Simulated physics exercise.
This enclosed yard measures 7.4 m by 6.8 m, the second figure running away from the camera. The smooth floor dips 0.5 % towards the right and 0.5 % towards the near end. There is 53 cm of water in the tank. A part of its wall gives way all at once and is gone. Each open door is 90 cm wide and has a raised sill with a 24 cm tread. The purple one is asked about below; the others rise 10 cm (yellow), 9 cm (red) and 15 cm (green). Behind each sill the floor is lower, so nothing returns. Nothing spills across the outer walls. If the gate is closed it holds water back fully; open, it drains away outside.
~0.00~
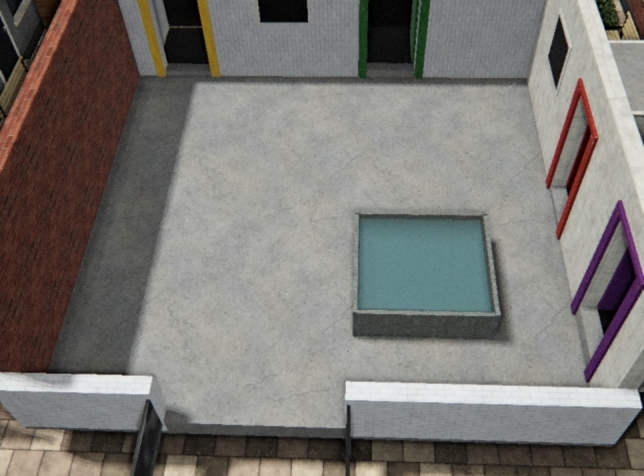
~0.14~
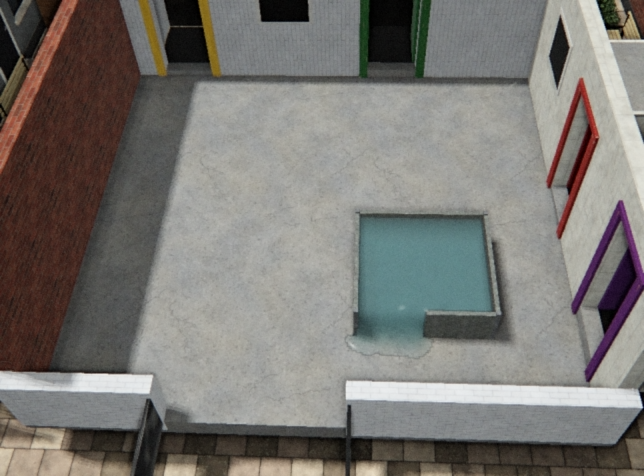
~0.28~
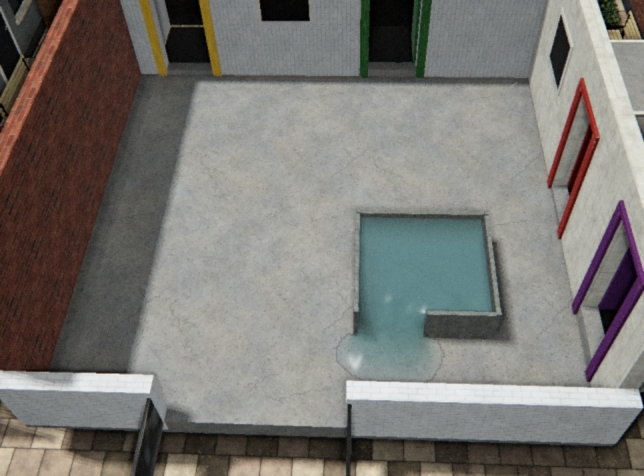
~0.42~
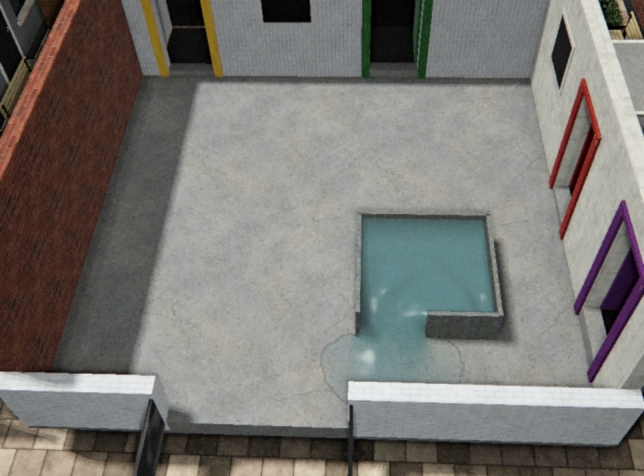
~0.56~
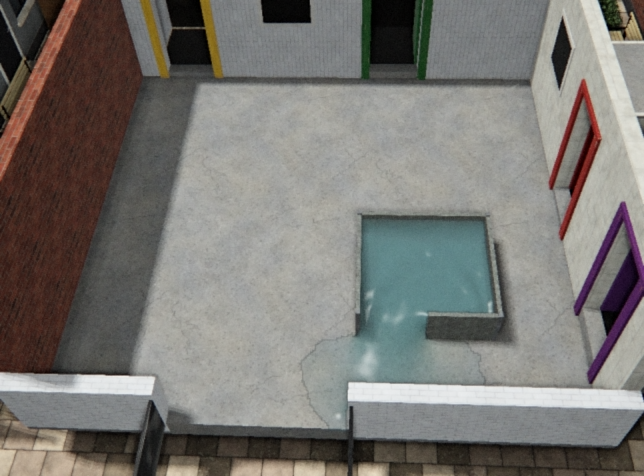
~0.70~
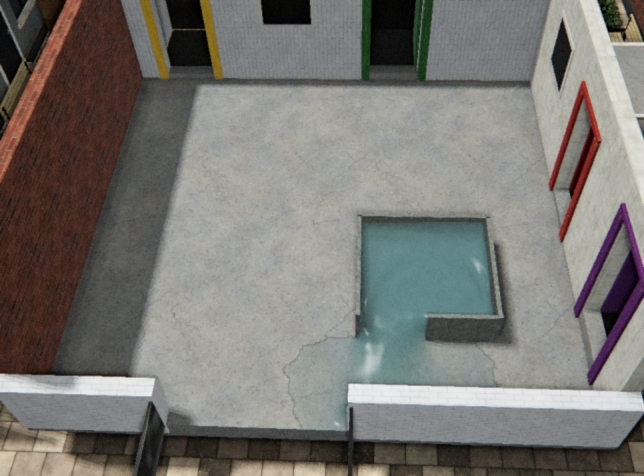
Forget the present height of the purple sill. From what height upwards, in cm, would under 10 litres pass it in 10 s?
At least 12.5 cm or so.
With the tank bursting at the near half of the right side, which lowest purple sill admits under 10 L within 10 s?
Some 31 cm.
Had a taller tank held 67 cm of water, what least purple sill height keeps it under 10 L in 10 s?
Then roughly 17 cm.
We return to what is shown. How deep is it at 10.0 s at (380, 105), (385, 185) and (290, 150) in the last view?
Roughly 3, 1 and 0 cm, in turn.
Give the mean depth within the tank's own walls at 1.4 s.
Roughly 37 cm on average.
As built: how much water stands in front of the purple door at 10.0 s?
Roughly 5.5 cm deep.
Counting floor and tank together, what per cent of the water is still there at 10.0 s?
Some 70 per cent remains.
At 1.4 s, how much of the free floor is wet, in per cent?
Near 10 per cent is wet.
After 1.4 s water covers 10 % of the floor, deepest (38 cm) near (377, 401); it has not reached the purple door.
After 3.0 s water covers 20 % of the floor, deepest (23 cm) near (390, 414); 15 cm at the purple door, 0 litres in over its 24 cm sill.
After 10.0 s water covers 60 % of the floor, deepest (8 cm) near (377, 414); 6 cm at the purple door, 0 litres in over its 24 cm sill.
At the purple door as built, the water arrived by 2.0 s and peaked near 17 cm at 2.6 s.
With a sill of 10.5 cm, 24 litres would have come in within the 10 s; with 14 cm, 5 litres. So under 10 litres takes about 12.5 cm.
